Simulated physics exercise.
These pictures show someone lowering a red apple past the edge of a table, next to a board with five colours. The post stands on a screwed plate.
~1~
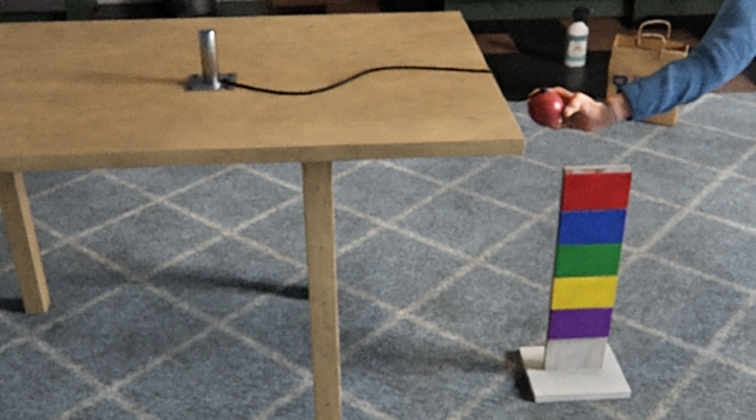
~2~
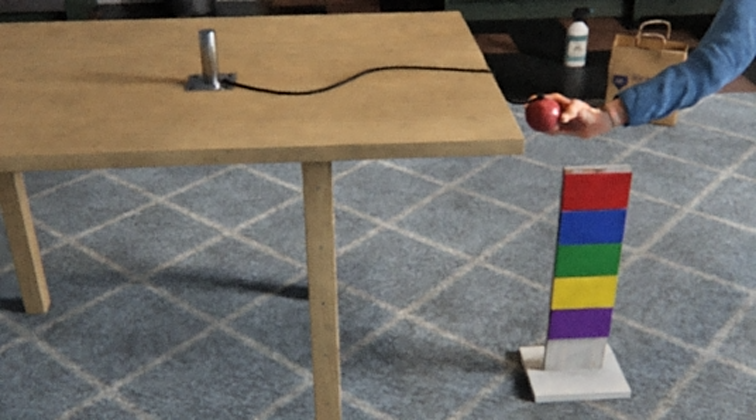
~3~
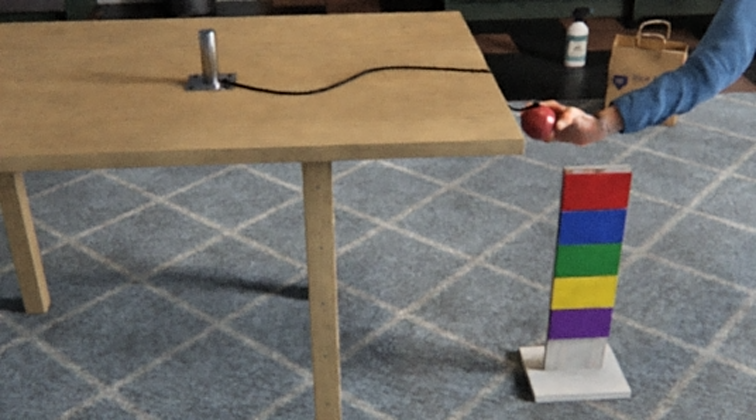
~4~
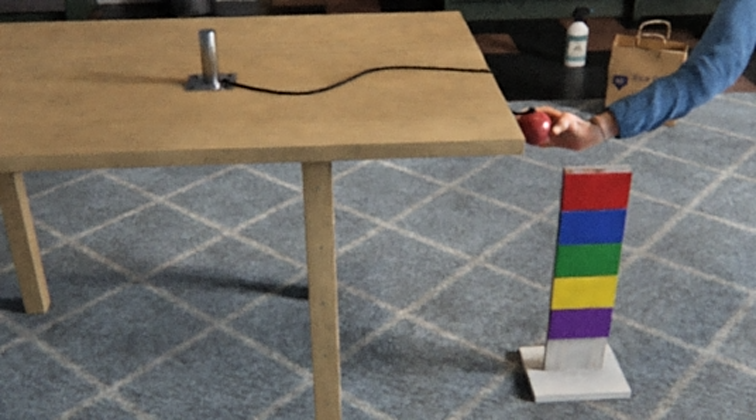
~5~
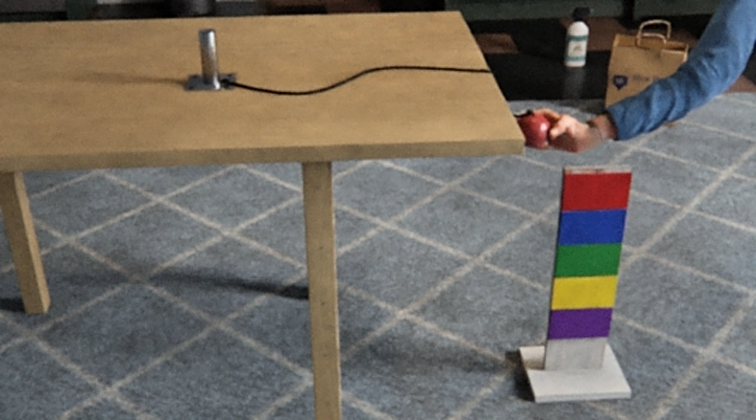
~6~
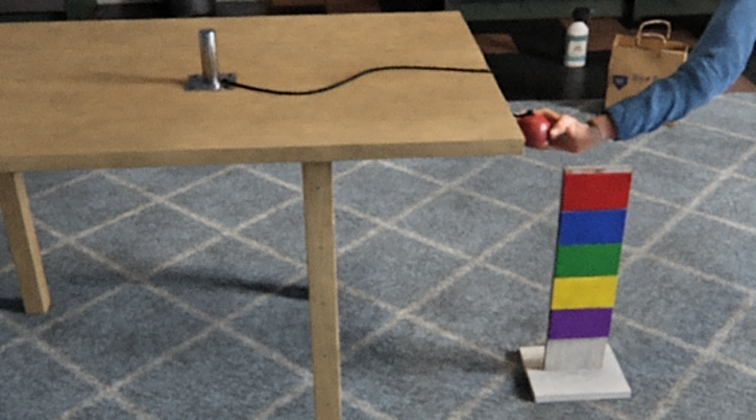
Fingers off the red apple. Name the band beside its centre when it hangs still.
The shoelace holds its middle at red.
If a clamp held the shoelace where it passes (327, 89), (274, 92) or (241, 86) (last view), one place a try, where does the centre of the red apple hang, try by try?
The places are (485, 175), (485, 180) and (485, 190).
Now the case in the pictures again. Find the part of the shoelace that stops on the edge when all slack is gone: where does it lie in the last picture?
That spot is around (453, 70).
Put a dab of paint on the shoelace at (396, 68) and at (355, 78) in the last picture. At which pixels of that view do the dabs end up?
At (434, 76), then (382, 77).
Soon after, apple near (486, 181); level with red.
After that, apple near (500, 192); level with red.
In the end, apple near (485, 195); level with red. At red.
